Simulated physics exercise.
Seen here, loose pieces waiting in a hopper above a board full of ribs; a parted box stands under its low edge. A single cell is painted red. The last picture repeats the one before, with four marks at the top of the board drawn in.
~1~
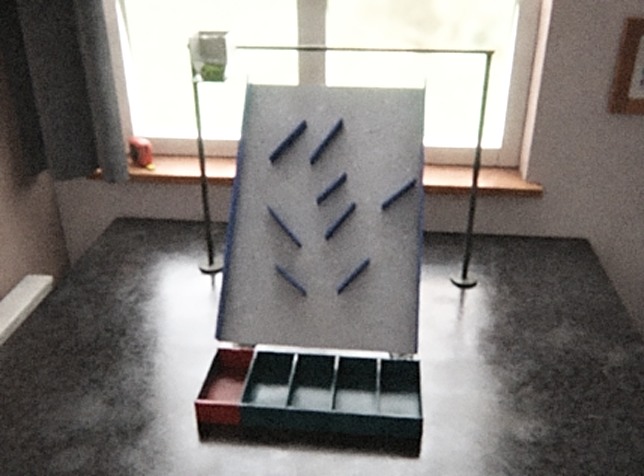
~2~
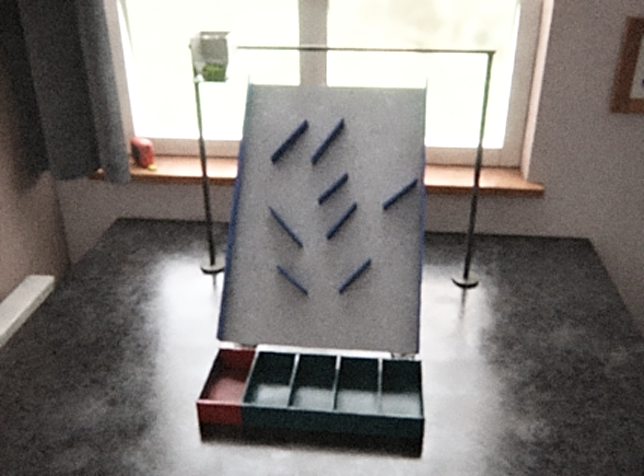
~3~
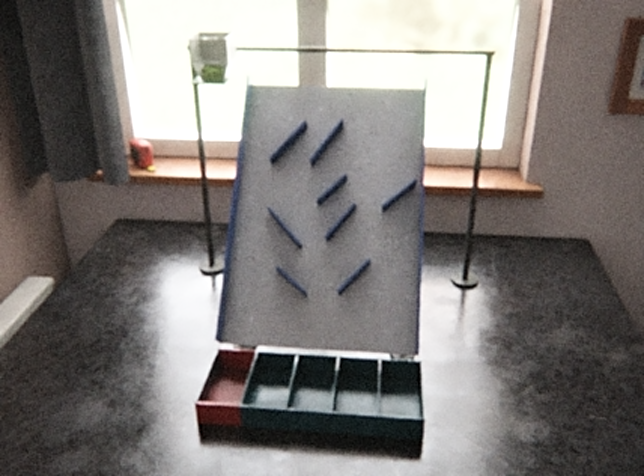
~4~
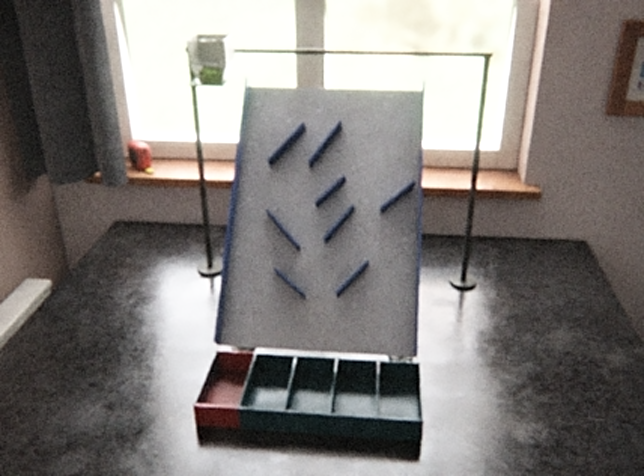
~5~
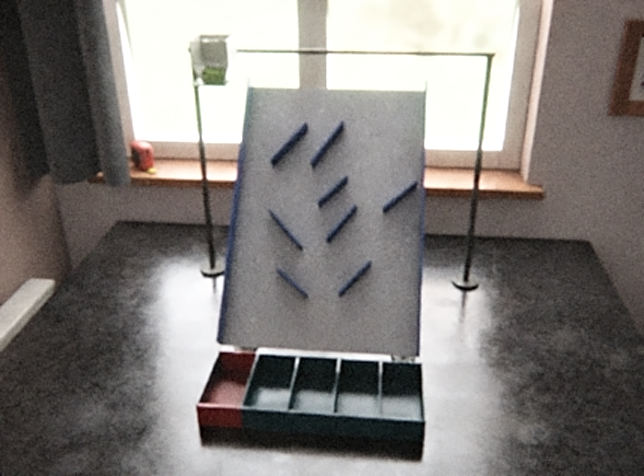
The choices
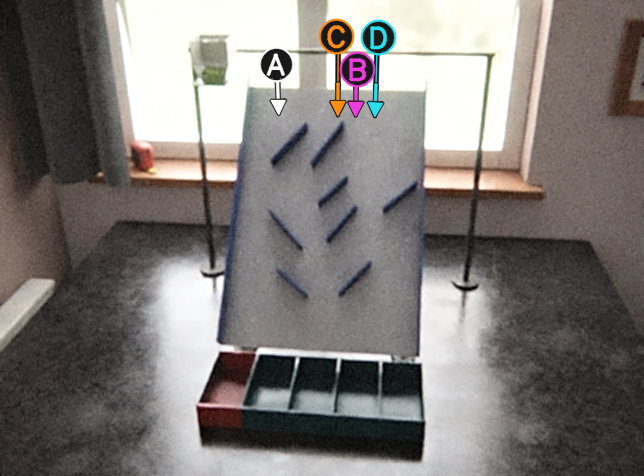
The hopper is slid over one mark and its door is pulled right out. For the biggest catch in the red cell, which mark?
I would pick mark A.
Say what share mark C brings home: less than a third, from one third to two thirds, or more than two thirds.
Mark C gives less than a third.
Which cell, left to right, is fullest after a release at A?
The first.
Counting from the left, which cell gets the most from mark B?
It is the third one.
On the marked copy, mark A meets the board at (278, 109); mark B meets the board at (355, 111); mark C meets the board at (337, 110); mark D meets the board at (375, 111).
Choosing A, almost all in the red cell.
Choosing B, not one piece in the red cell, almost all in other cells.
Choosing C, about a tenth in the red cell, the larger part in other cells, just a few outside the box.
Choosing D, not one piece in the red cell, almost all in other cells.
